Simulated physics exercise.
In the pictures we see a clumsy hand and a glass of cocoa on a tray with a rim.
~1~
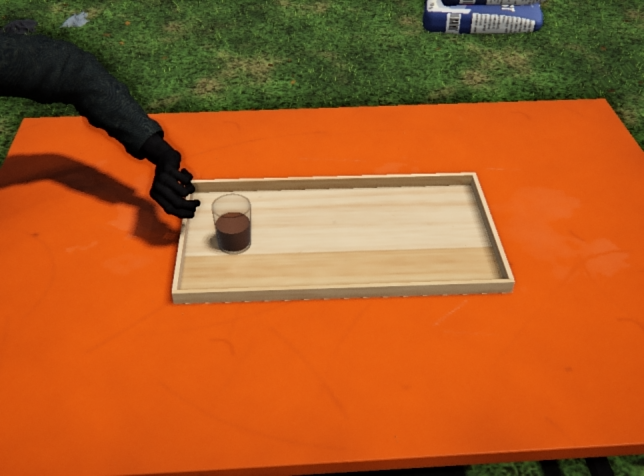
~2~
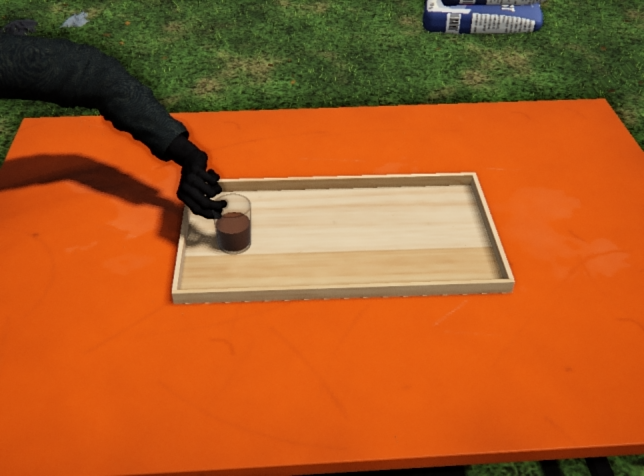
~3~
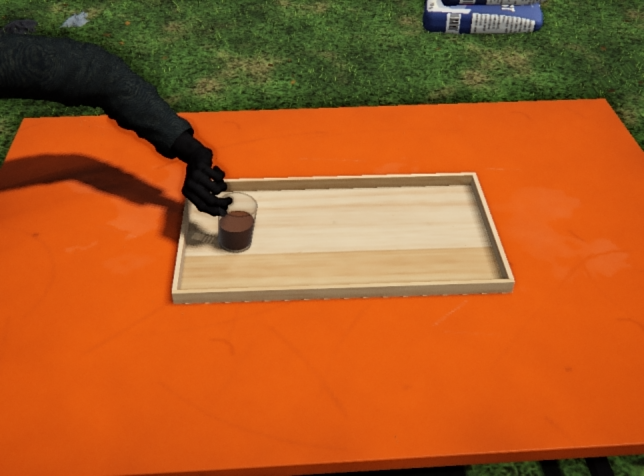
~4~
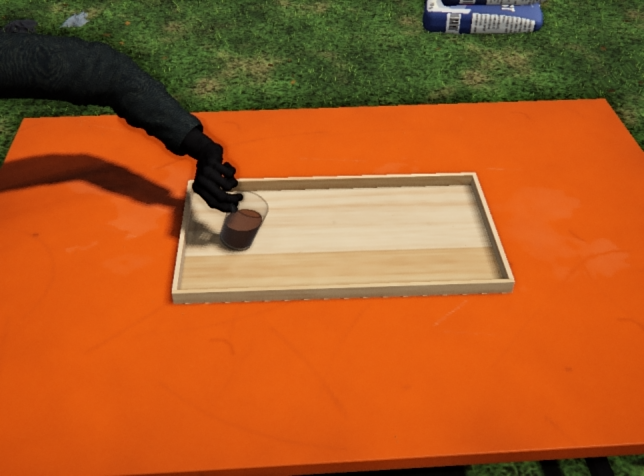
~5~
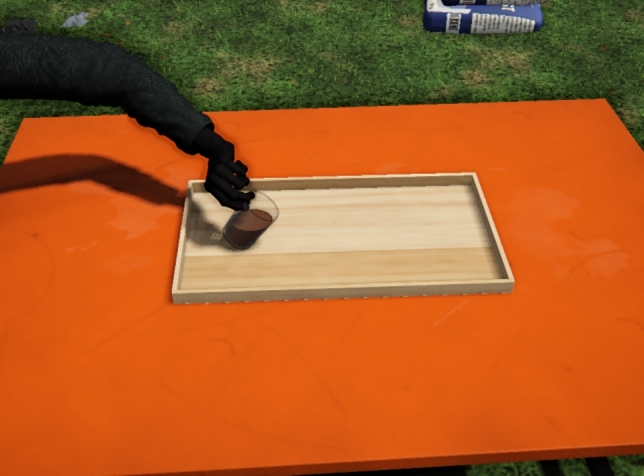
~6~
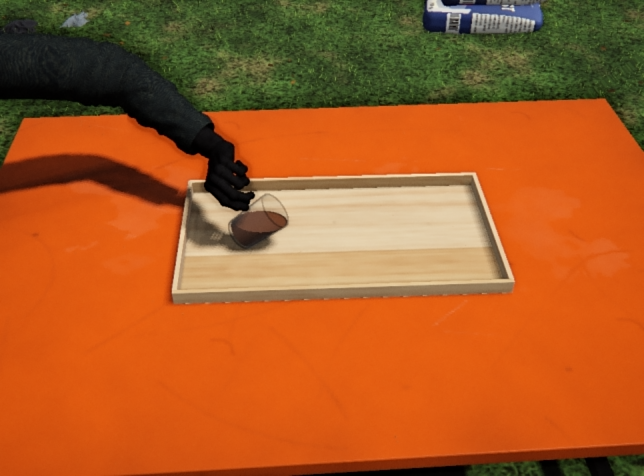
The clip shows a dark hand reaching from the left to a half-full glass of cocoa on a rimmed wooden tray on an orange table, pushing it slightly rightward as the glass tilts further and further to the right.
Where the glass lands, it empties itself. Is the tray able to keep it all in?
Yes - confined to the tray.
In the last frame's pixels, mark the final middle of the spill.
Around (418, 246).
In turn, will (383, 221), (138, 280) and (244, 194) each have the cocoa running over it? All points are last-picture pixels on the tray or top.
Going through them: Spilled on for the first, spill-free for the next, spill-free for the last.
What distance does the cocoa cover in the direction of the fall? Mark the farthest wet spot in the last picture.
It runs out somewhere around (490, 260) in the last picture.
Shortly, the glass lies in the tray; the puddle covers about as much as a plate; none is outside.
Then, the puddle covers about as much as a tray; none is outside.
At the finish, the puddle covers about as much as a tray; none is outside.
